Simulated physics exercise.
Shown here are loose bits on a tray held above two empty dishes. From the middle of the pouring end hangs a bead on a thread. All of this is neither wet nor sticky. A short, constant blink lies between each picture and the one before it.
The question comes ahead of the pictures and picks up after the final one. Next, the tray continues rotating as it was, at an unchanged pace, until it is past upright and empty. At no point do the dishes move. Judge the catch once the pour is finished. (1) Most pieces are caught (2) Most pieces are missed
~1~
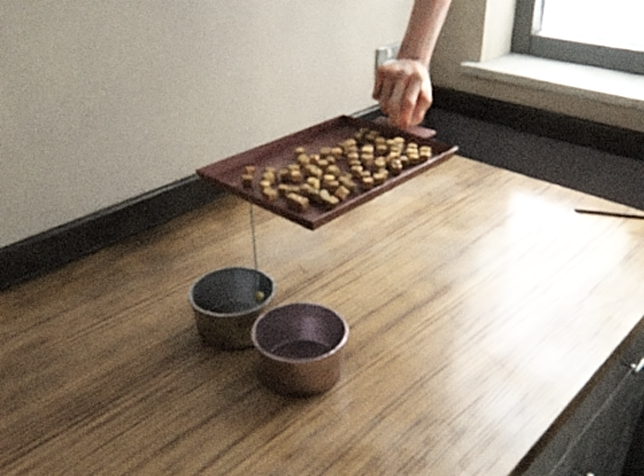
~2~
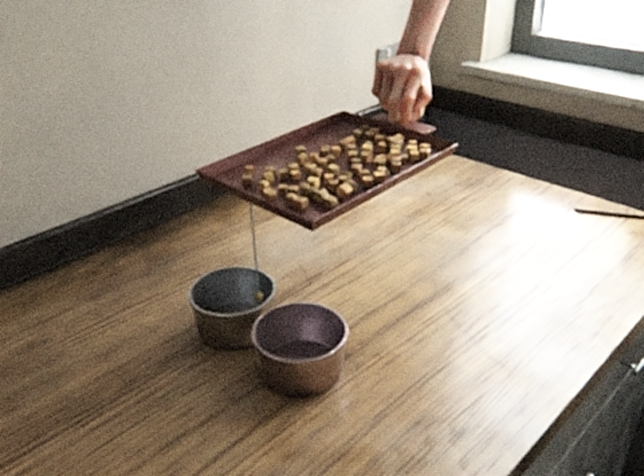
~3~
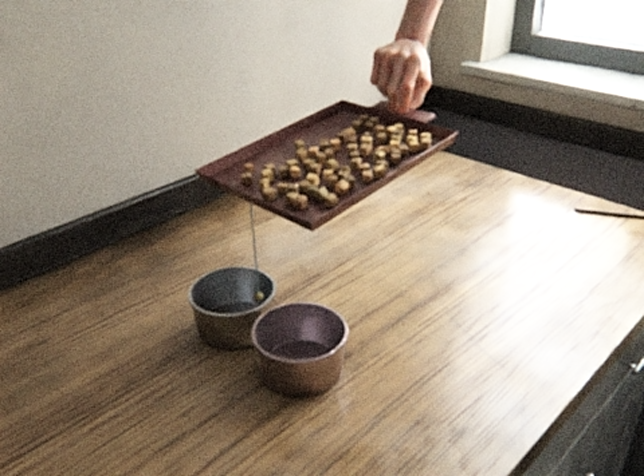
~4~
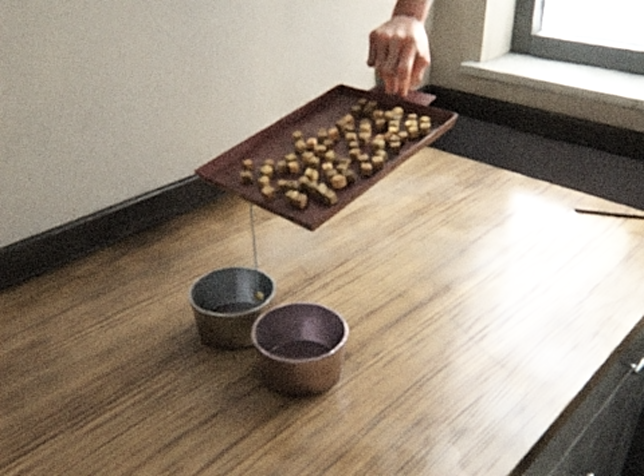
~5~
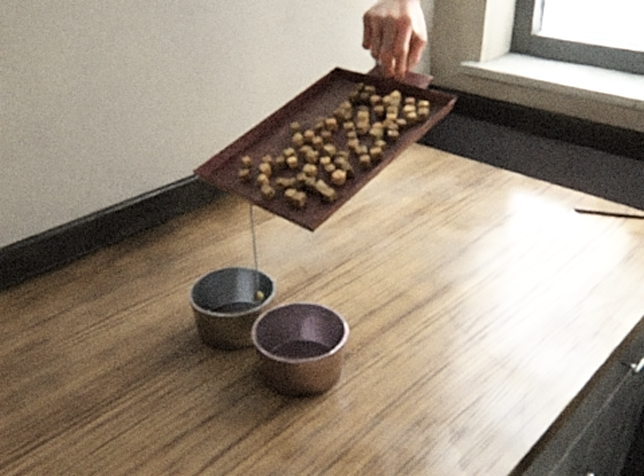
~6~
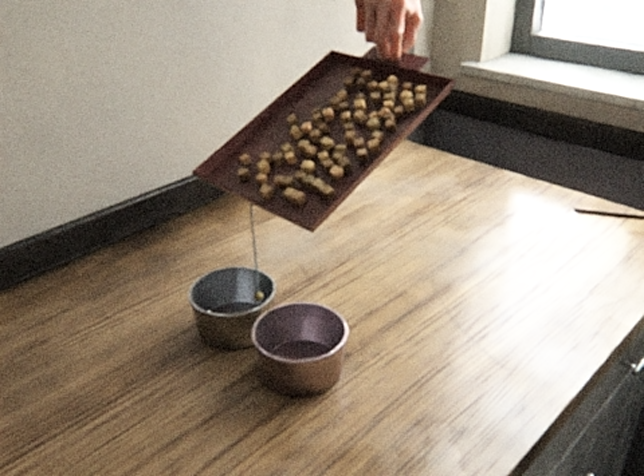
(2) Most pieces are missed.
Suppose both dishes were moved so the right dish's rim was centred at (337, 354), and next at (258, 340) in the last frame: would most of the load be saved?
At place one a lesser share; at place two the greater share.
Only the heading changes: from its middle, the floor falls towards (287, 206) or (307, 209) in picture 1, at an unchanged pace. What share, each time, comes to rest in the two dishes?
I'd say some 50 in a hundred at first, then 60 in a hundred.
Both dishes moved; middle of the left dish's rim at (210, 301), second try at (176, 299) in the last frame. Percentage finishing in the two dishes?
Close to 70 in a hundred, then close to 60 in a hundred.
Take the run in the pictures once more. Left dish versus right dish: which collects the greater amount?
Result: More in the right side.
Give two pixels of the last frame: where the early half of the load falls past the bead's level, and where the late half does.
(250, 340) first, (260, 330) later.
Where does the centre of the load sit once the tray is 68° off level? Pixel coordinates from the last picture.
Centre estimate: (270, 195).
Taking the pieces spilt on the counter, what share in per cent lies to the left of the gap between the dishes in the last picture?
I'd say some 80 in a hundred.
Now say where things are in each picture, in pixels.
The first frame shows corners of the pouring end (202, 170) and (312, 218), level; middle of the load (356, 166), small wooden cubes; left dish (200, 323); right dish (267, 368); bead on its thread (259, 296).
The second frame shows corners of the pouring end (202, 170) and (312, 218), level; middle of the load (355, 163).
The third frame shows corners of the pouring end (201, 170) and (311, 219), tipped barely, level across its low end; middle of the load (355, 157).
The fourth frame shows corners of the pouring end (200, 170) and (310, 220), tipped a little, level across its low end; middle of the load (354, 147).
The fifth frame shows corners of the pouring end (199, 170) and (310, 221), tipped clearly, level across its low end; middle of the load (352, 138).
The sixth frame shows corners of the pouring end (198, 170) and (309, 223), tipped clearly, level across its low end; middle of the load (349, 128); left dish (200, 323); right dish (267, 368).
Just after the last frame, tray tipped steeply; the larger part on the tray; about a tenth in the air.
A moment on, tray tipped past a quarter turn; about a tenth on the tray; about a tenth in the right dish; about a tenth in the left dish; roughly a third outside both; roughly a third in the air.
Further on, tray tipped past a quarter turn; roughly a quarter in the right dish; about a tenth in the left dish; the larger part outside both.
When it is over, tray tipped past a quarter turn; roughly a quarter in the right dish; about a tenth in the left dish; the larger part outside both.
